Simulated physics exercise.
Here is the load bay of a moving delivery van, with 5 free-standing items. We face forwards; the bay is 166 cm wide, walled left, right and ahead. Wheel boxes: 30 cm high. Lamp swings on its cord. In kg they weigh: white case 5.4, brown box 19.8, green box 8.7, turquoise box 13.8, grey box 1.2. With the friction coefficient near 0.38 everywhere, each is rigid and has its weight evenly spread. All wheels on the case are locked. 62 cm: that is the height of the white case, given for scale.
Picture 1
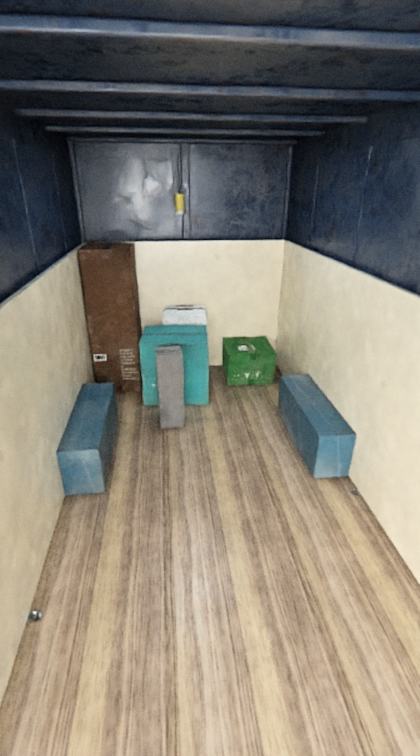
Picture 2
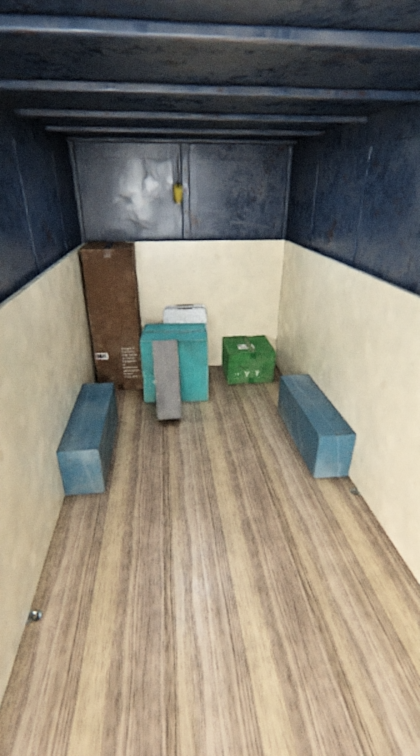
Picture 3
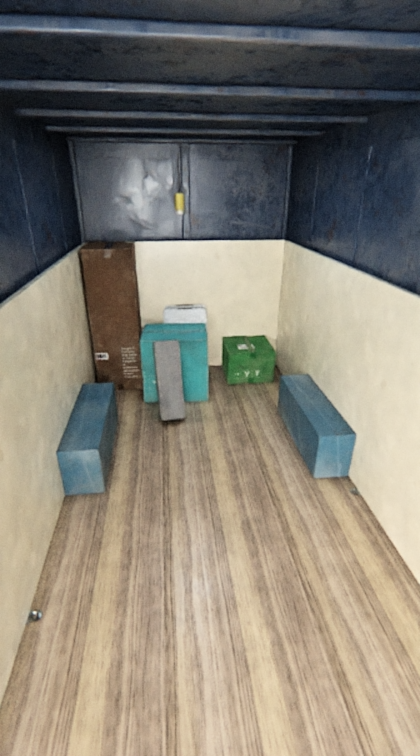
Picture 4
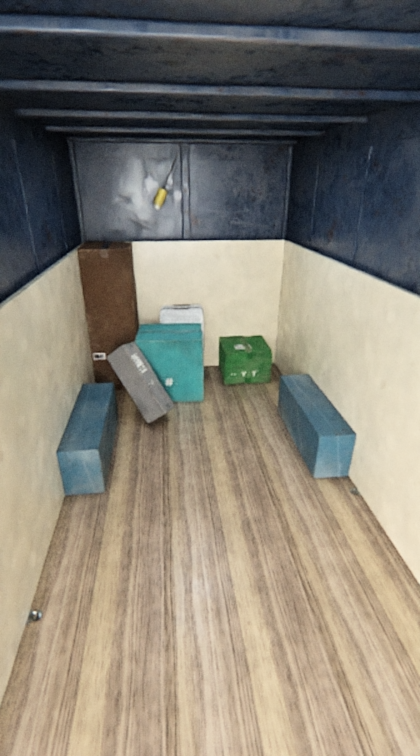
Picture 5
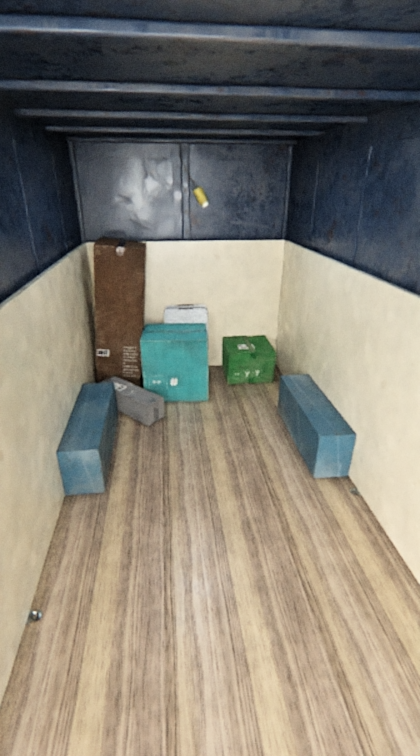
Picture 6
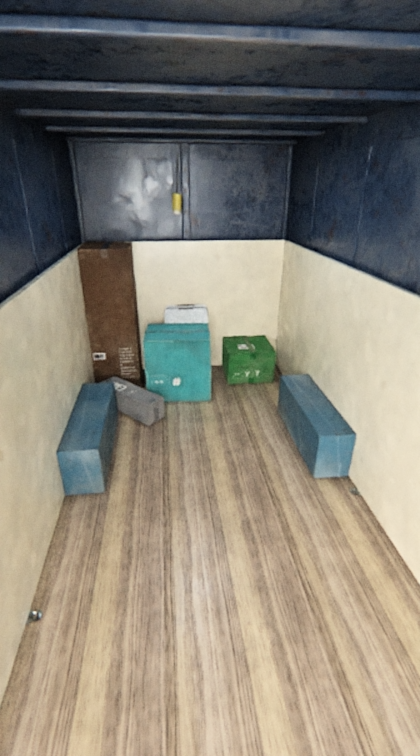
Tall brown box standing in a van's load bay as a grey box leans, tilts left and drops onto its side.
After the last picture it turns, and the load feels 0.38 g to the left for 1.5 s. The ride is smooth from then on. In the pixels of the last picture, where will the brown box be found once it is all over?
Around (114, 317).
Then, 0.50 s on from there, force 0.38 g left; brown box moved 3 cm near (114, 317); grey box on its side; turquoise box moved 6 cm.
Then, 1.70 s on from there, steady run; brown box moved 3 cm near (114, 317); grey box on its side; turquoise box moved 6 cm.
In the end, toppled in the van, grey box; the other 4 under 15 cm from the start. In the last view, brown box near (114, 317).
